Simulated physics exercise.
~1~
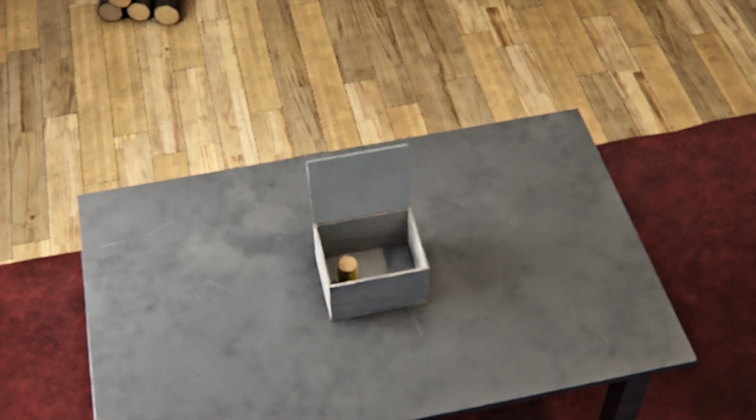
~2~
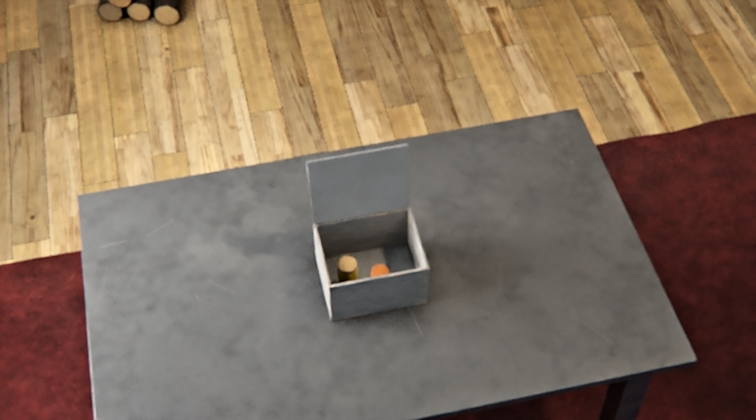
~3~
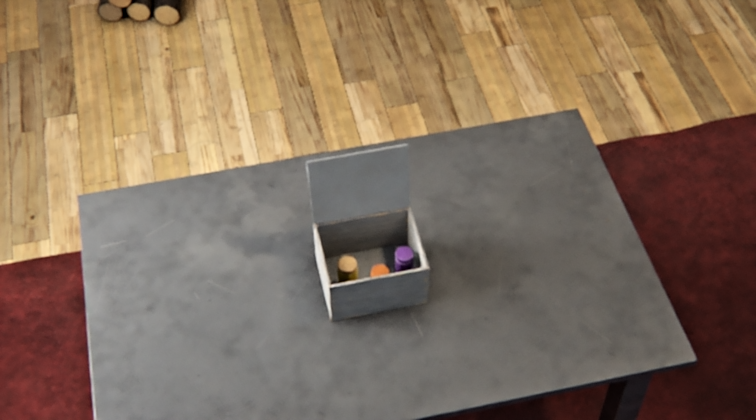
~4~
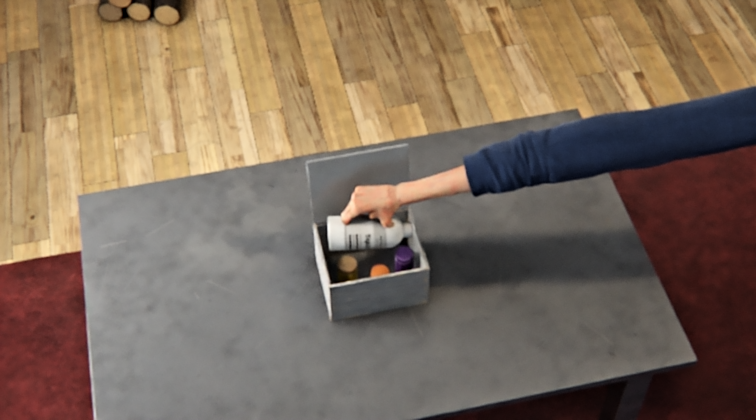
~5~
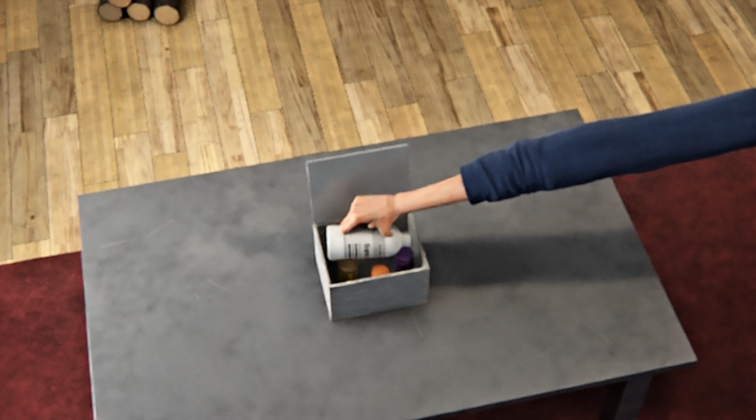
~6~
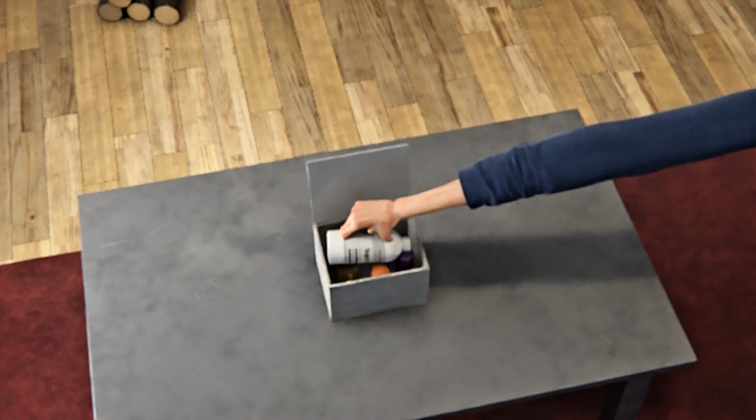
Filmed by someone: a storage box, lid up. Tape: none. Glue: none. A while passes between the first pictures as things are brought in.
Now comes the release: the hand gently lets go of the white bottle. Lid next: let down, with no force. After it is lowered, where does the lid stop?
I reckon the lid comes to rest closed.
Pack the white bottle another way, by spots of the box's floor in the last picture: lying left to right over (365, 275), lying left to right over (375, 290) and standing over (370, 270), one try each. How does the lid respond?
Going in order, the lid comes down all the way, then comes down all the way, then is left partly open.
Then, 0.50 s past the last view, white bottle displaced about its own width near (368, 246).
Then, 1.30 s past the last view, lid 77° above the rim; white bottle displaced about its own width near (370, 256).
Then, 1.80 s past the last view, lid 46° above the rim; white bottle displaced about its own width near (370, 255).
Then, 2.20 s past the last view, lid 16° above the rim; white bottle displaced about its own width near (370, 255).
Finally, lid shut; moved from the start, white bottle; the other 3 still in place. Final places as the last picture's camera would see them, white bottle near (370, 255).
